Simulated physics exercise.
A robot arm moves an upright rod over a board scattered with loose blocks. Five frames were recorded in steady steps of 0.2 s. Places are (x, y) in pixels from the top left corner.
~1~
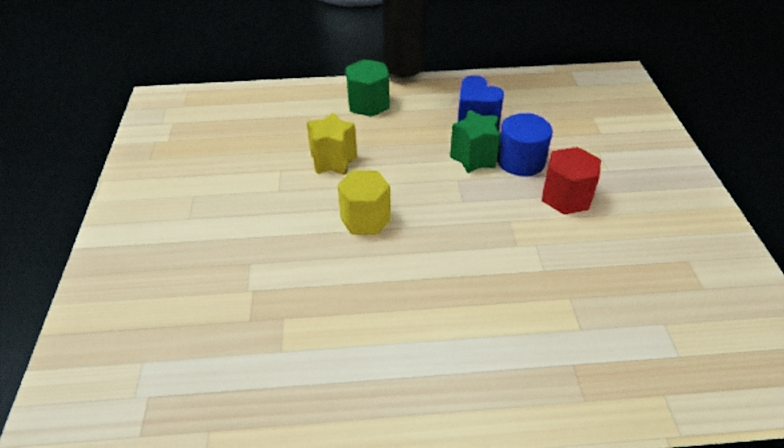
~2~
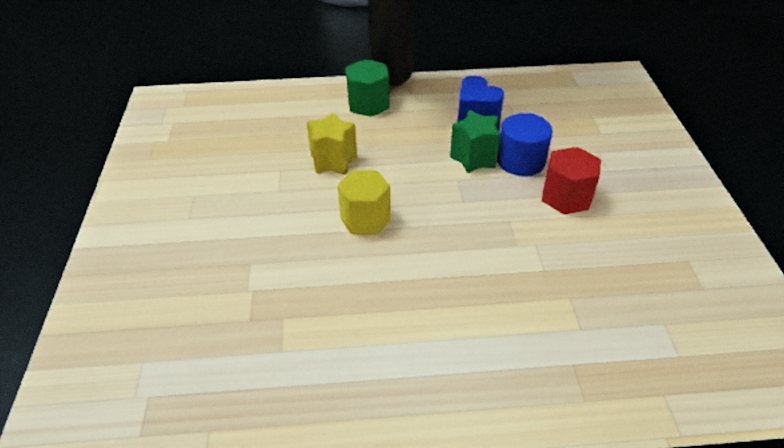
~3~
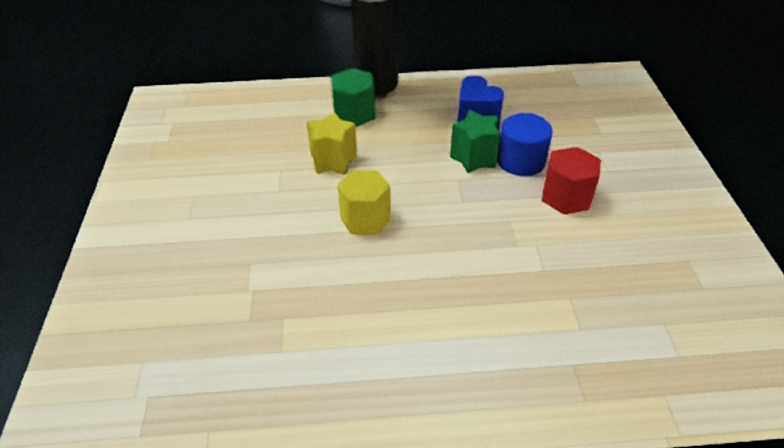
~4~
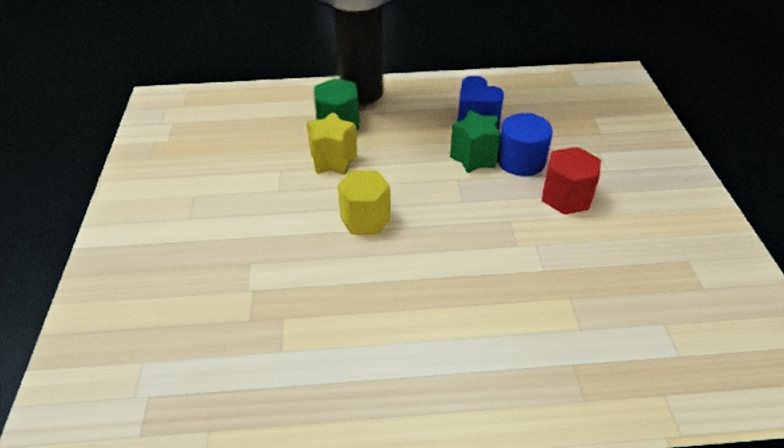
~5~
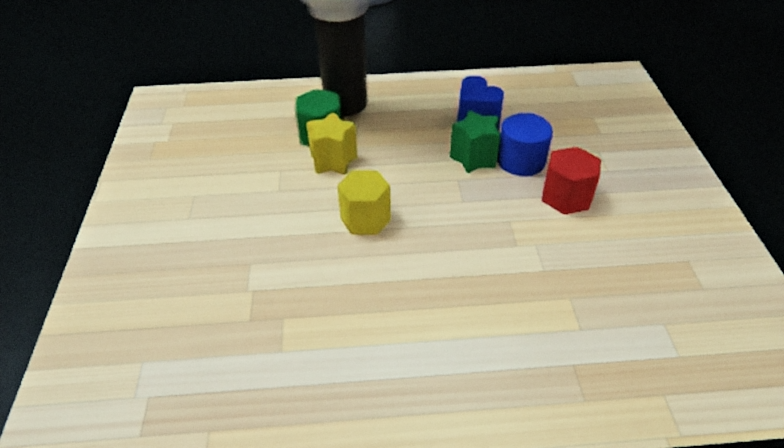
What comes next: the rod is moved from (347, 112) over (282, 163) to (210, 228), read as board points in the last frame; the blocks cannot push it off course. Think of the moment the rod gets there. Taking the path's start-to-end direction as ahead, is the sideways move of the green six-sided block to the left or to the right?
Seen from start to end, it moves right.
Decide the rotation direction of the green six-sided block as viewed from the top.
Its rotation is clockwise.
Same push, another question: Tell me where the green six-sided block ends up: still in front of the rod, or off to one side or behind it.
I predict the rod still has it in front.
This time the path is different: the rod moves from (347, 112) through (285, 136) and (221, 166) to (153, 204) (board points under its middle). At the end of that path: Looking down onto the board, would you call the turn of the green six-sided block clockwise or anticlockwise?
Viewed from above: Anti-clockwise.
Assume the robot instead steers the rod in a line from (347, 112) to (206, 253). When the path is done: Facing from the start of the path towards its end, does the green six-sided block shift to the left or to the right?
The right.
On the path given first. One third of the way, rod (303, 137); green six-sided block (265, 135); yellow star-shaped block (329, 133), turned 20° anticlockwise.
Two thirds of the way, rod (257, 175); green six-sided block (209, 173), turned 25° clockwise; yellow star-shaped block (329, 133), turned 20° anticlockwise.
At the end, rod (208, 220); green six-sided block (145, 216), turned 45° clockwise; yellow star-shaped block (329, 133), turned 20° anticlockwise.
